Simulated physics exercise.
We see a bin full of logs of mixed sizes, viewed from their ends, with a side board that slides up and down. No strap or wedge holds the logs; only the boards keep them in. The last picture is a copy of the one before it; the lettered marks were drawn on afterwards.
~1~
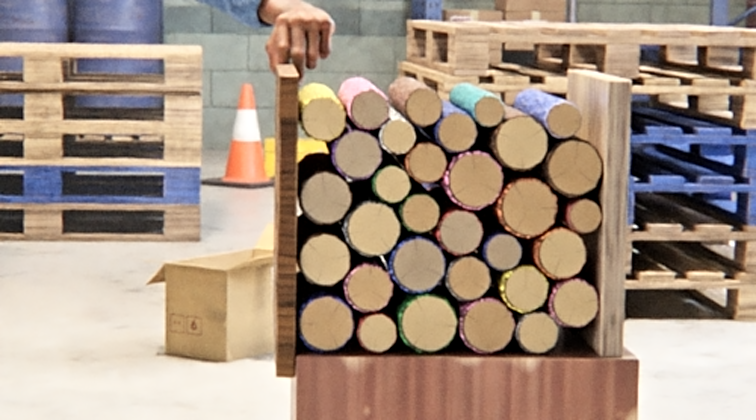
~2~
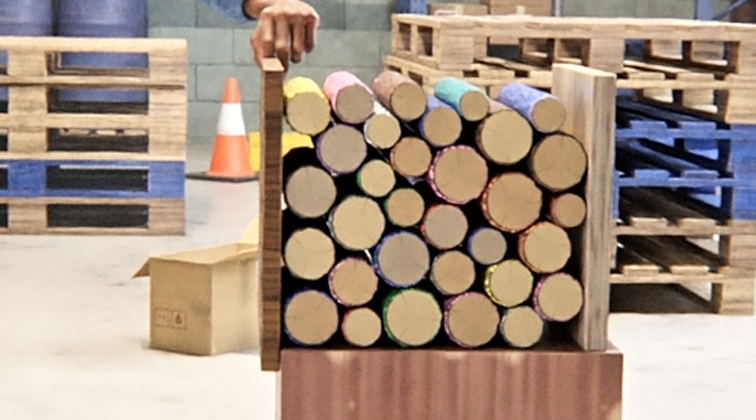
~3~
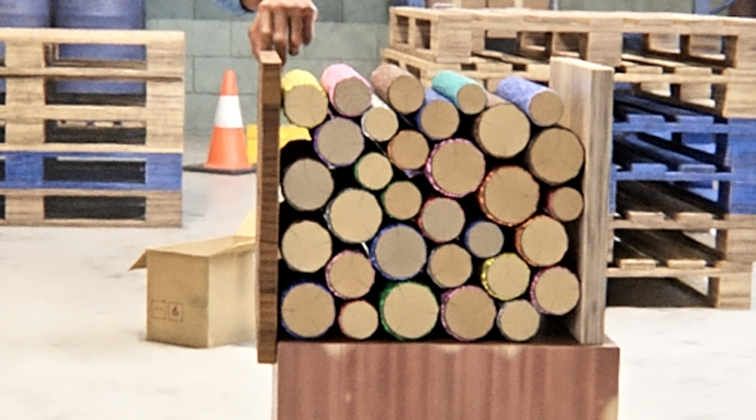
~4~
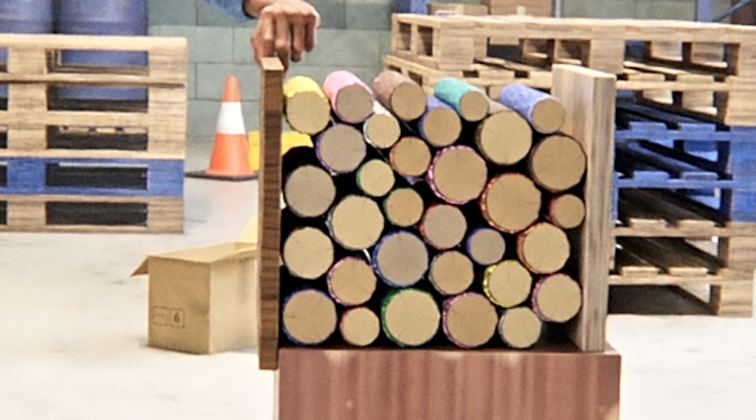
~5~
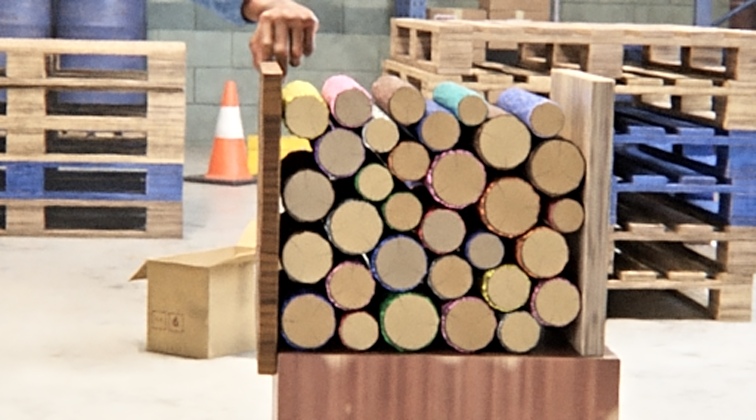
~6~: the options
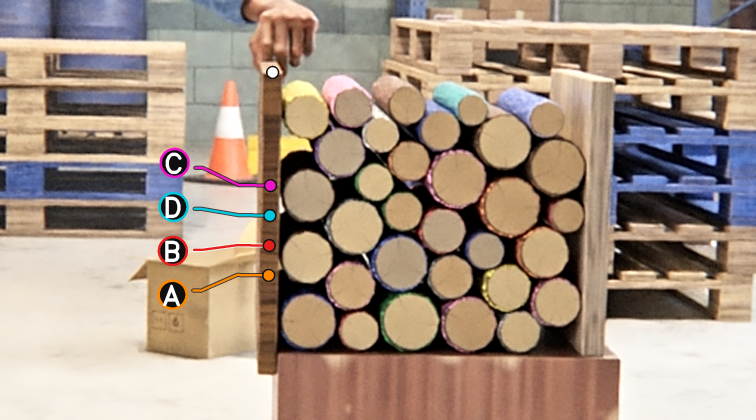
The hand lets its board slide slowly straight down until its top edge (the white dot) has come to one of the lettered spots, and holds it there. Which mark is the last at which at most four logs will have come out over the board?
Lower it to D and no more.
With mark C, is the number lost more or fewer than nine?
It loses fewer than nine.
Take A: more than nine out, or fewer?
It loses fewer than nine.
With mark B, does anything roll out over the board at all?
At B: Yes.
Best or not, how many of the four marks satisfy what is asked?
Two of them.
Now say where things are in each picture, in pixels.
The first frame shows a log (423, 107); side board (285, 208); a log (326, 324).
The second frame shows a log (311, 318); a log (353, 282).
The third frame shows a log (506, 277); a log (307, 185).
The fourth frame shows a log (569, 211); a log (307, 112).
The fifth frame shows a log (406, 106); side board (268, 206); a log (308, 322).
On the marked copy, A at (269, 276); B at (270, 246); C at (271, 186); D at (270, 216); the white dot at (273, 72).
Following D. Soon after the start, top of the board (281, 138).
Later, top of the board (280, 213).
In the end, top of the board (279, 215), two out over the board.
As for the rest, A more than four out over the board; B more than four out over the board; C none out over the board.
